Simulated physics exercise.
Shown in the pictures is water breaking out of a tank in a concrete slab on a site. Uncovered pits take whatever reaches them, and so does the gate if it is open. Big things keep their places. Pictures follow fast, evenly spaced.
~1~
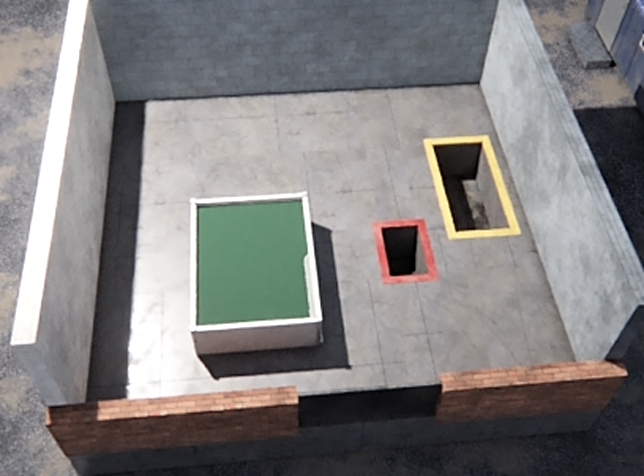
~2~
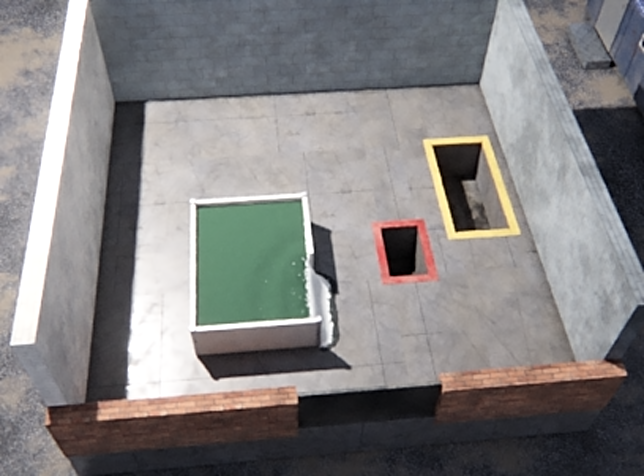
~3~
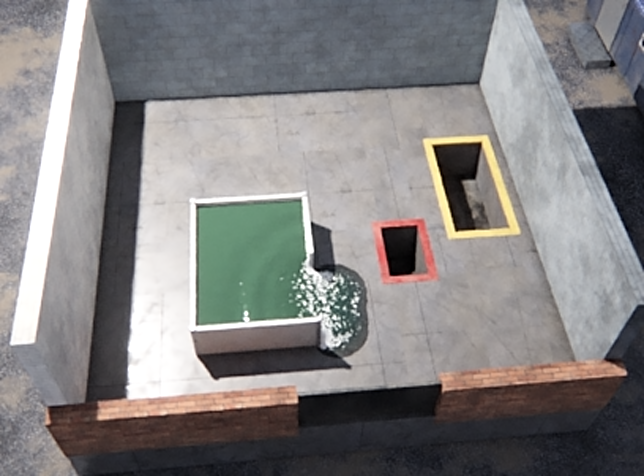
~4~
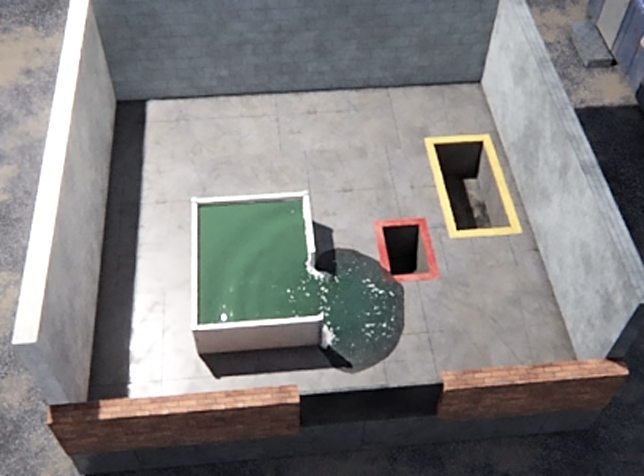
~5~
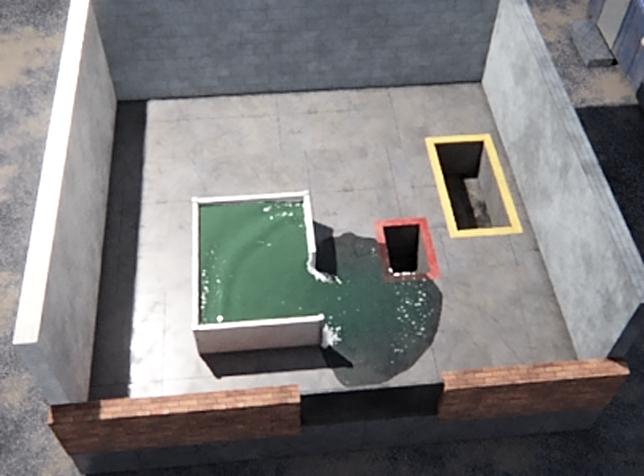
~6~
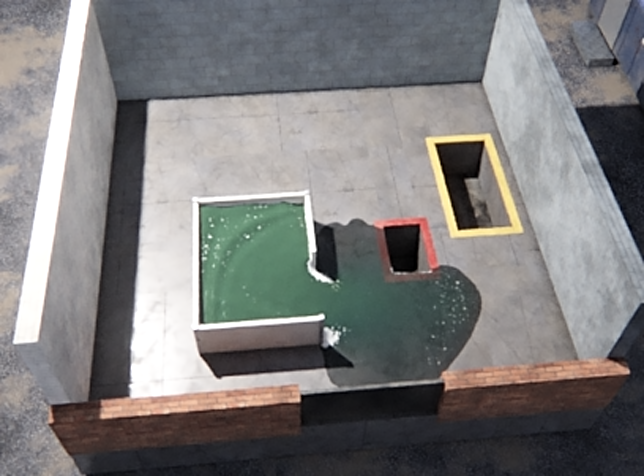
Green water bursts from the tank's right side and spreads rightward across the concrete slab.
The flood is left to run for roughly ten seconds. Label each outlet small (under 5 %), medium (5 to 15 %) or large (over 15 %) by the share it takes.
Labels: Gate: Small, yellow pit: Large, red pit: Large.
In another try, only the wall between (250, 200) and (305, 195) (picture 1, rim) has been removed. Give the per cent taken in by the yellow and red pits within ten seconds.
Yellow: 25 percent; red: 0 percent.
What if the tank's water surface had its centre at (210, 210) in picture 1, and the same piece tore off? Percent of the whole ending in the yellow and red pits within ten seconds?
Tally in per cent: Yellow pit 25, red pit 35.
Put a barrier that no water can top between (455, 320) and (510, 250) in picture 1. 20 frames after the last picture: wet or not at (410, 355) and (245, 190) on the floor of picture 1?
In turn, the first is submerged and the second spared.
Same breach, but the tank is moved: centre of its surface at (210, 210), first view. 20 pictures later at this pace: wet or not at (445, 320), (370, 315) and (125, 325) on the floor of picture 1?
In turn: Under water, wet, dry.
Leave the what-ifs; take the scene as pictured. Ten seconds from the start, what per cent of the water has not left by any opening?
48 %.
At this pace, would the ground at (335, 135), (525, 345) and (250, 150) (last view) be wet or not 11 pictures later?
Points in order - 1: Unwetted; 2: Inundated; 3: Unwetted.
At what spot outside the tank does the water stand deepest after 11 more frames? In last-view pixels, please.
My finger goes to (556, 363).
A moment on, water covers 20 % of the floor; the gate 0 %, the yellow pit 0 %, the red pit 3 %.
Next, water covers 25 % of the floor; the gate 0 %, the yellow pit 0 %, the red pit 6 %.
Then, water covers 25 % of the floor; the gate 0 %, the yellow pit 4 %, the red pit 10 %.
Later, water covers 35 % of the floor; the gate 0 %, the yellow pit 20 %, the red pit 14 %.
In the end, water covers 45 % of the floor; the gate 0 %, the yellow pit 34 %, the red pit 19 %.
